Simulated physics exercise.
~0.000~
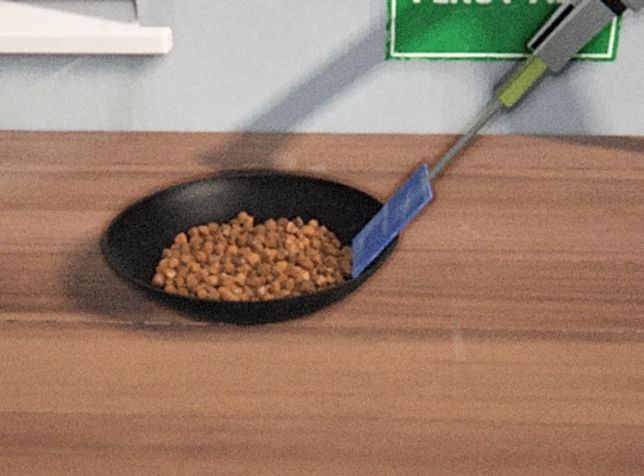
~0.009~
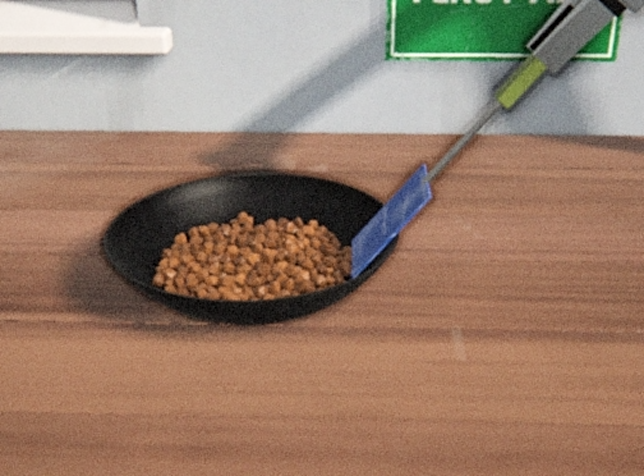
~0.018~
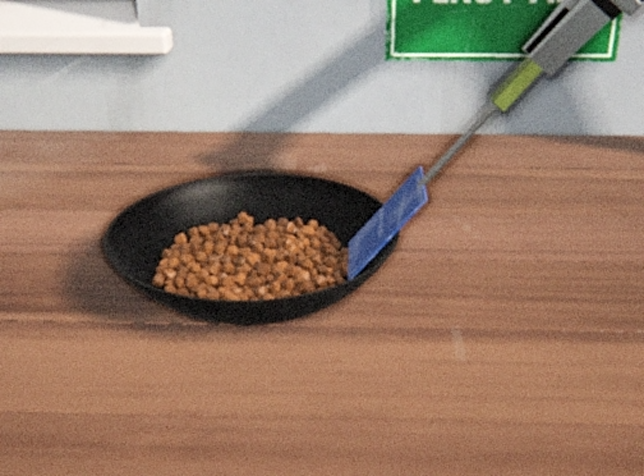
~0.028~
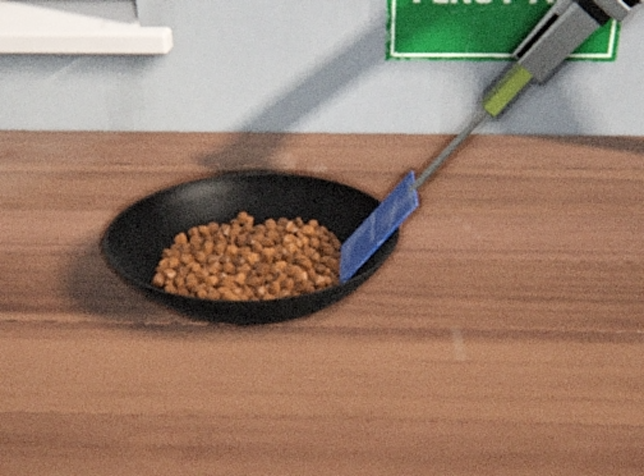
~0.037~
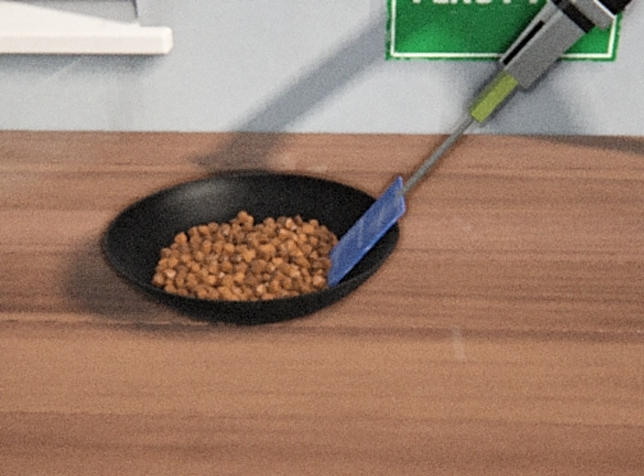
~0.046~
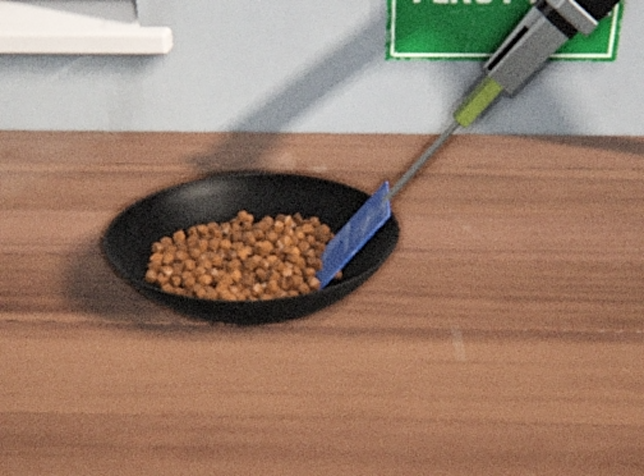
A robot arm holding a blue turner reaches in from the upper right over a wood-grain tabletop, seen from a fixed, slightly raised view. A black wok with a heap of brown pellets sits left of centre, before a pale wall with a green sign. The turner, nearly still at first, slides left and slightly down inside the wok, nudging the pellets a little leftward.
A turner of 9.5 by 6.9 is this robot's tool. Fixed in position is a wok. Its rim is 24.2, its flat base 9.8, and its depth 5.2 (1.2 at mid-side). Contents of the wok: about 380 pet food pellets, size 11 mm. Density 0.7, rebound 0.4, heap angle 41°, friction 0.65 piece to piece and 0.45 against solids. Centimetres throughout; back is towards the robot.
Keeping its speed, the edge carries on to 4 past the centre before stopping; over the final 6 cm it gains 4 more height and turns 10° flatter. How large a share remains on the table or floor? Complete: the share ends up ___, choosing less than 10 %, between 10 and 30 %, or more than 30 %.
The share ends up between 10 and 30 %.
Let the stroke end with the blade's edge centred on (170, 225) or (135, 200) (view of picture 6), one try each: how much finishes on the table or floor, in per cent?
About 25 and 50 per cent.
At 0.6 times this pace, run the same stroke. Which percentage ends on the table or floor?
Something close to 0 per cent ends up on the table or floor.
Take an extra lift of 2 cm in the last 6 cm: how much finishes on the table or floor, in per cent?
It comes to around 10 percent.
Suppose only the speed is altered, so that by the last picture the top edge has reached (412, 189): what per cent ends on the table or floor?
Estimate: Close to 0 %.
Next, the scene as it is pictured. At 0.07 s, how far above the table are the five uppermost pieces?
Estimated height above table: Approx. 5 cm.
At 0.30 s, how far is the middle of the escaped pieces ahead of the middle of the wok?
Roughly 20 centimetres ahead.
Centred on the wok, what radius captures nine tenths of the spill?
45 cm.
After 0.07 s, sloping 51°, highest piece 6 above the table; 377 in the wok.
After 0.09 s, sloping 47°, highest piece 7 above the table; 373 in the wok, 4 on the blade or in flight.
After 0.30 s, sloping 41°, highest piece 10 above the table; 324 in the wok, 37 on the table or floor, 16 on the blade or in flight.
After 1.35 s, sloping 41°, highest piece 6 above the table; 324 in the wok, 53 on the table or floor.
At rest, 324 in the wok, 53 on the table or floor. That is 14 % on the table or floor.
